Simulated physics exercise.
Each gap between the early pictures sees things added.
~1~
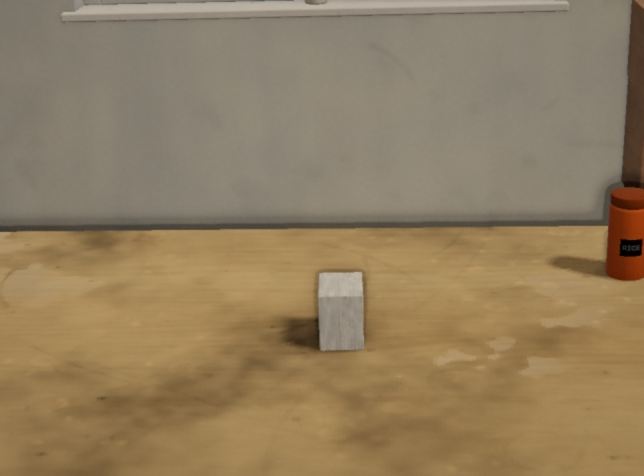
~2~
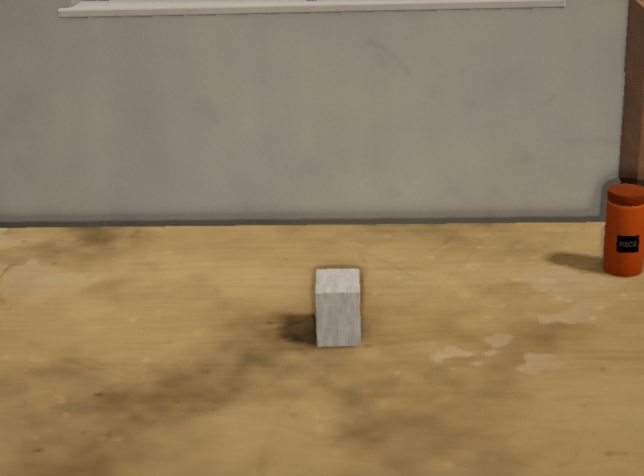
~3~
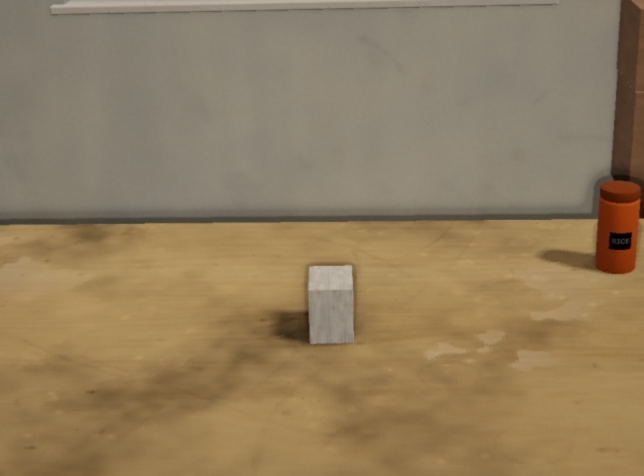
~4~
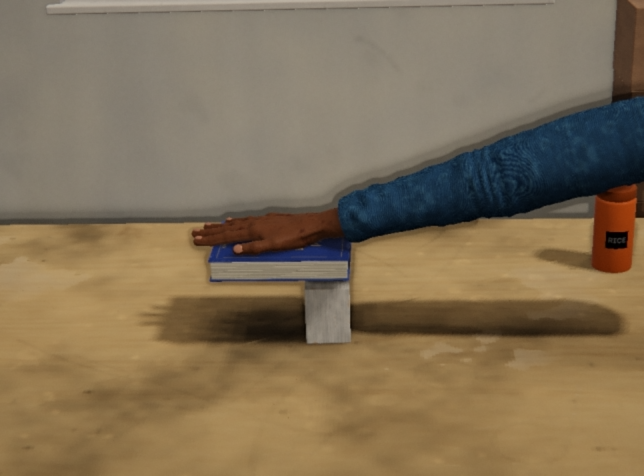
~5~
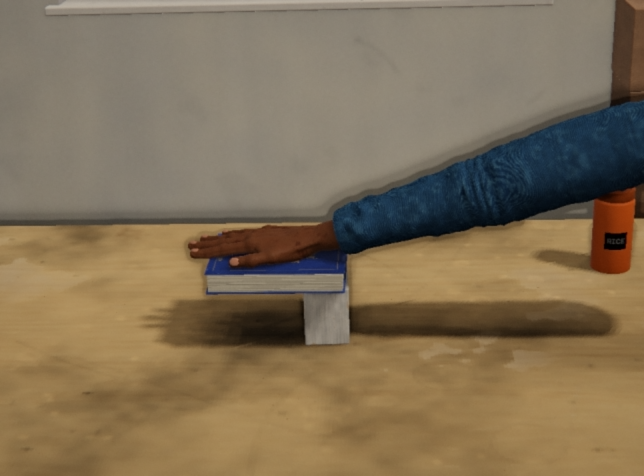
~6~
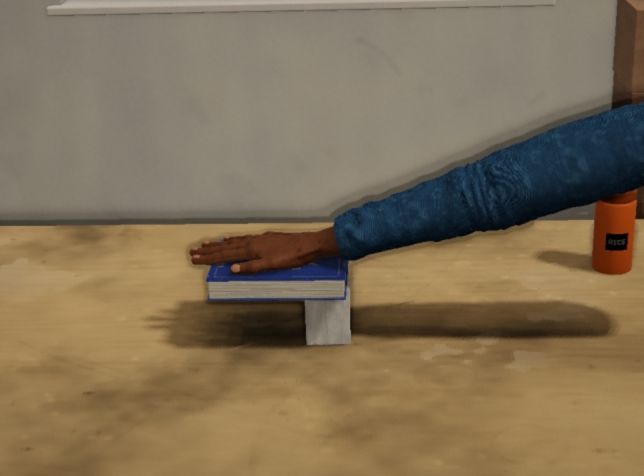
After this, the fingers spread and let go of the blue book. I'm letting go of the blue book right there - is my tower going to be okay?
I predict a tumble.
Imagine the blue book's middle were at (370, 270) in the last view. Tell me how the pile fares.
Outcome: The pile is knocked down.
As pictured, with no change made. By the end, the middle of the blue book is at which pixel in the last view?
It finishes at about (262, 291).
Then, 0.40 s after the last picture, blue book now fallen.
Then, 1.60 s after the last picture, nothing new.
At rest, fallen, blue book; the other 2 in place. Seen from the same camera at the end, blue book near (262, 291). The pile loses its balance.
